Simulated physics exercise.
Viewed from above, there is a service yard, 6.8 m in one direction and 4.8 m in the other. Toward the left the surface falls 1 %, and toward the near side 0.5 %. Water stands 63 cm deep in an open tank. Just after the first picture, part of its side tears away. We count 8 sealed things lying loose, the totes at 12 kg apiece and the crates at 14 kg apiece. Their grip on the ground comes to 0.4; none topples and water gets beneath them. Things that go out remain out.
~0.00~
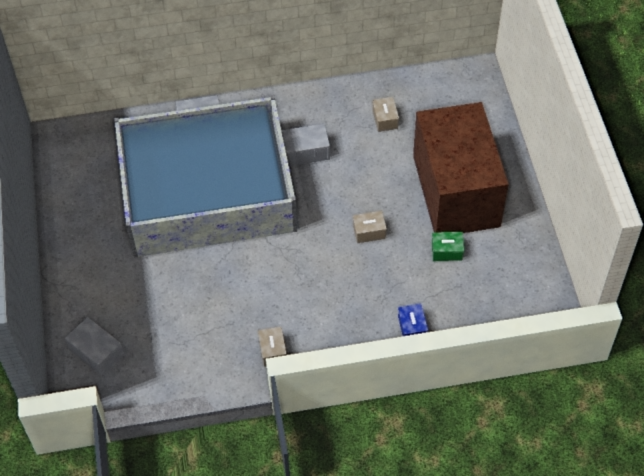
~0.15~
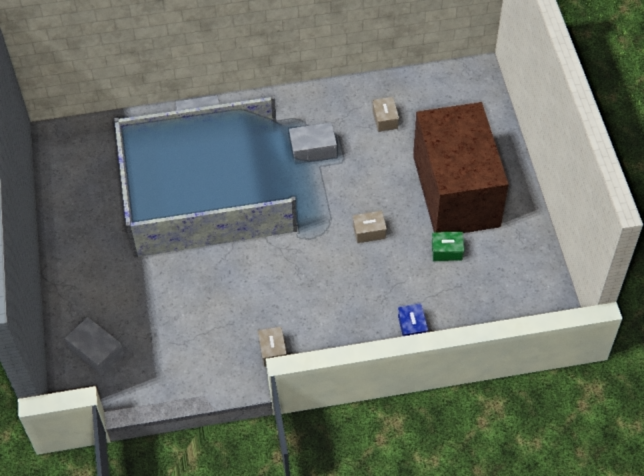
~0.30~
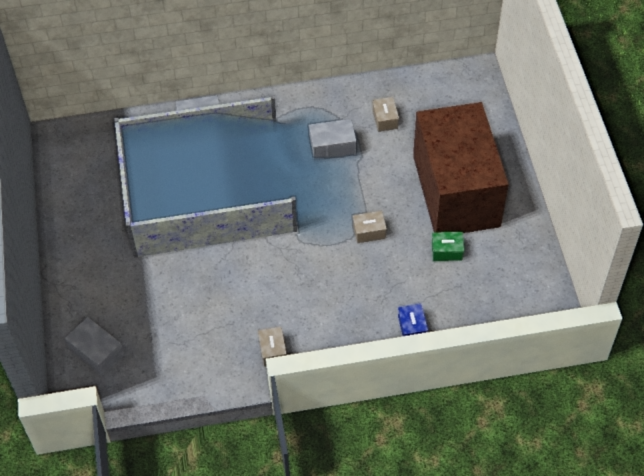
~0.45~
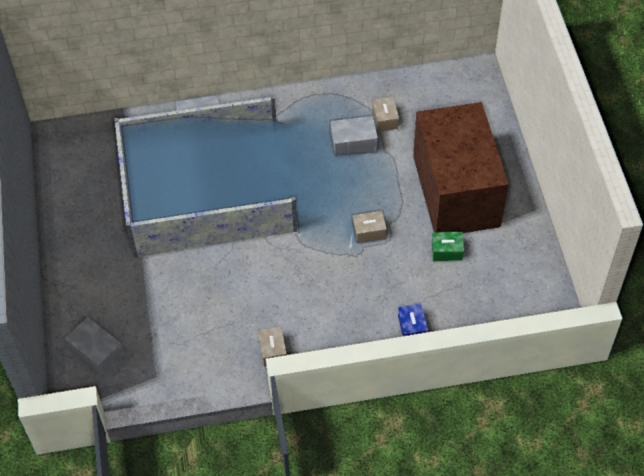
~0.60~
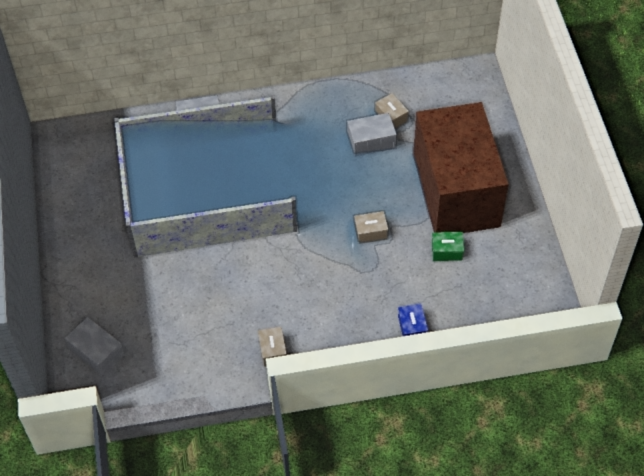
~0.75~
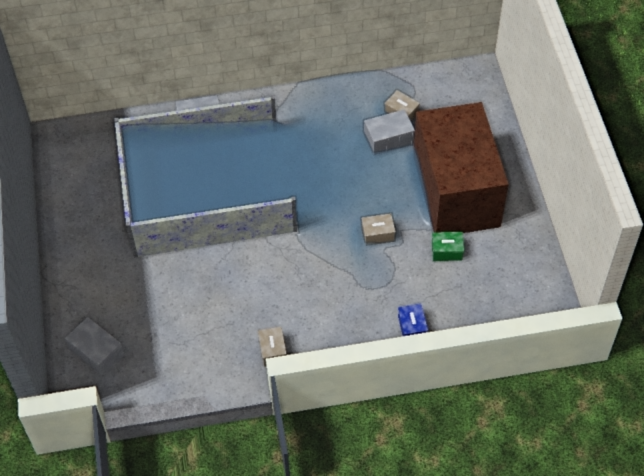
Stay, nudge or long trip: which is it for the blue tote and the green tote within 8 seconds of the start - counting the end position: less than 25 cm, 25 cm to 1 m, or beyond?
Blue tote: Long move, green tote: Long move.
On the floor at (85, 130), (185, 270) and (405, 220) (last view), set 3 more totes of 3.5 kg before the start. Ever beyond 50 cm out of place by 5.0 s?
In turn: Short of it, under, over.
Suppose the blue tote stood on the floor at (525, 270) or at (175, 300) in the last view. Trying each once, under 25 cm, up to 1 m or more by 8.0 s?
Taken in turn, it is carried a long way and then is carried a long way.
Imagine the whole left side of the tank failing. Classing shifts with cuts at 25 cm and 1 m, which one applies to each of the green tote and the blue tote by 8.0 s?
Here's how it goes: The green tote scarcely moves, and the blue tote scarcely moves.
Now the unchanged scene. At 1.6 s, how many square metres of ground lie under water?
My estimate is roughly 15 m2.
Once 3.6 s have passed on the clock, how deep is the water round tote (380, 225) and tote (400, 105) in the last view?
13 and 21 cm.
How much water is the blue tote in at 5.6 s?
Close to 5 centimetres.
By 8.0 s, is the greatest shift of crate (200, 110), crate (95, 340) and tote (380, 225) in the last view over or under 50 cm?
In sequence - crossed the line; stayed below the line; crossed the line.
After 1.6 s the blue tote is near (413, 319), 0.0 m from its start, aground; the green tote is near (480, 275), 0.6 m from its start, aground; 0 of 8 are out; 1 afloat.
After 3.6 s the blue tote is near (268, 345), 1.9 m from its start, aground; the green tote is near (542, 250), 1.2 m from its start, afloat; 0 of 8 are out; 4 afloat.
After 5.6 s the blue tote is near (207, 337), 2.6 m from its start, aground; the green tote is near (395, 297), 1.1 m from its start, afloat; 0 of 8 are out; 3 afloat.
After 8.0 s the blue tote is near (160, 339), 3.2 m from its start, aground; the green tote is near (191, 311), 3.5 m from its start, aground; 0 of 8 are out; 2 afloat.
